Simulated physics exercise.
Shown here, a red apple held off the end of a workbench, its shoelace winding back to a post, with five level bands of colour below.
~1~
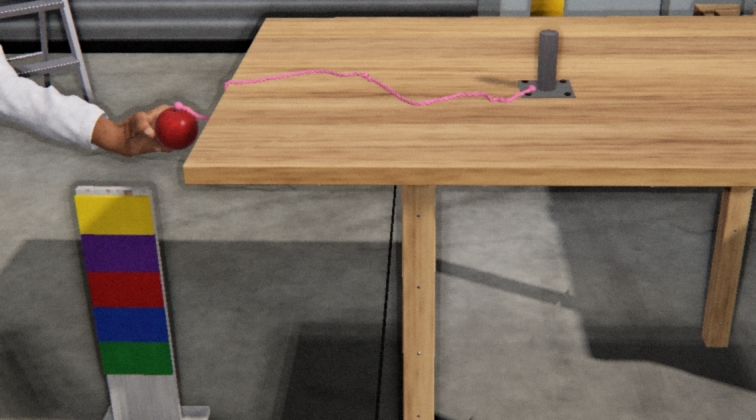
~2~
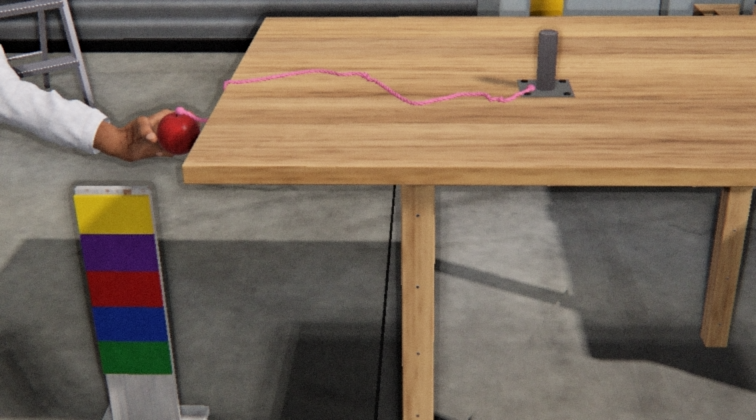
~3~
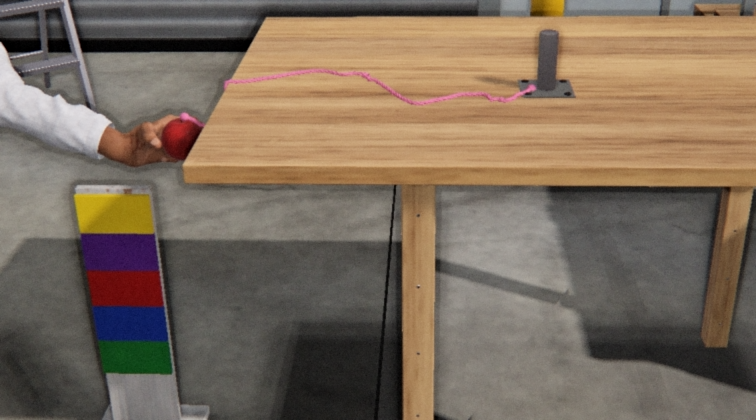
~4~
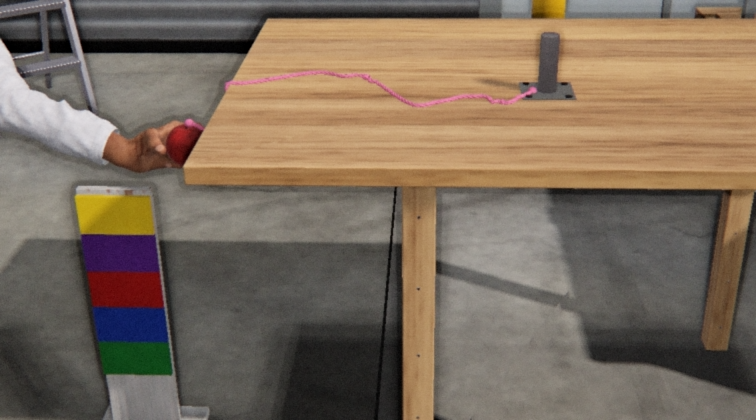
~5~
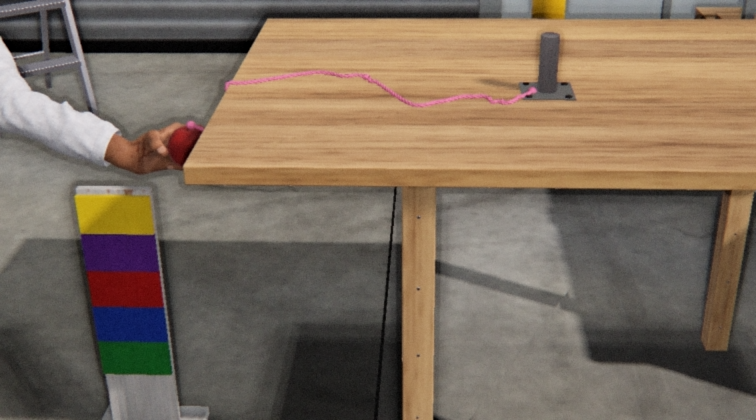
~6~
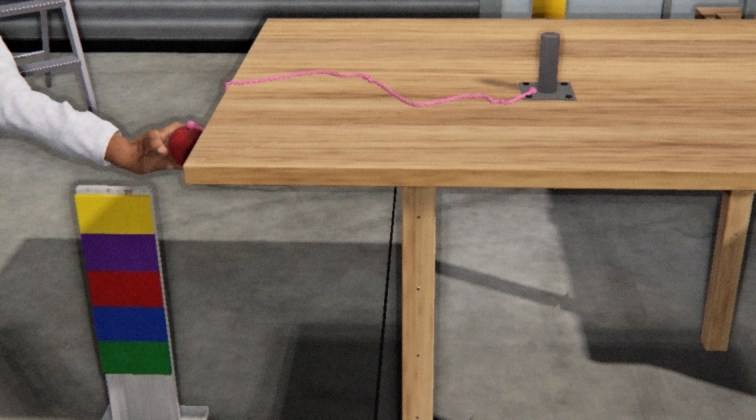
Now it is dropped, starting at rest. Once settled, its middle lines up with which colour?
It lines up with the red band.
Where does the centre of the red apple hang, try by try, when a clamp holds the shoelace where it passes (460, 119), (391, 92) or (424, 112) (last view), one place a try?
Going through the three tries, you get (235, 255), (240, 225) and (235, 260).
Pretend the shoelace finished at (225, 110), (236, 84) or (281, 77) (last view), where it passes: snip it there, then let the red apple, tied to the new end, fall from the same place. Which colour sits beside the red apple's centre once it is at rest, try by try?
In the order given, it comes out as purple; yellow; above them all.
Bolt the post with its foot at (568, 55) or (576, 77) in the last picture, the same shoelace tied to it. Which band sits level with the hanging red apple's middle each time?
Try one - purple; try two - purple.
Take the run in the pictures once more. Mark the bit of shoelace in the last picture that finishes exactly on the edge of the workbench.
In the last picture it is at roughly (342, 76).
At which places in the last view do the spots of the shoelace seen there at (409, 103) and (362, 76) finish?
In that view they reach (352, 90) and (243, 91).
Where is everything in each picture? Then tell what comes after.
In the first frame, red apple (176, 128); yellow (114, 216); purple (120, 254); red (125, 291); blue (130, 326); green (136, 359).
In the second frame, red apple (178, 133); shoelace through (504, 101) (447, 98) (384, 87) (329, 72) (250, 81).
In the third frame, red apple (183, 139).
In the fourth frame, red apple (187, 145); shoelace through (505, 103) (448, 100) (385, 88) (331, 74) (252, 82).
In the fifth frame, red apple (189, 147).
In the sixth frame, red apple (189, 146); shoelace through (505, 103) (448, 100) (385, 88) (331, 73) (252, 82).
A little later, apple near (212, 281); level with red.
Next, apple near (264, 296); level with red.
Later still, apple near (235, 291); level with red.
When it is over, apple near (237, 293); level with red. Its middle rests at the red band.
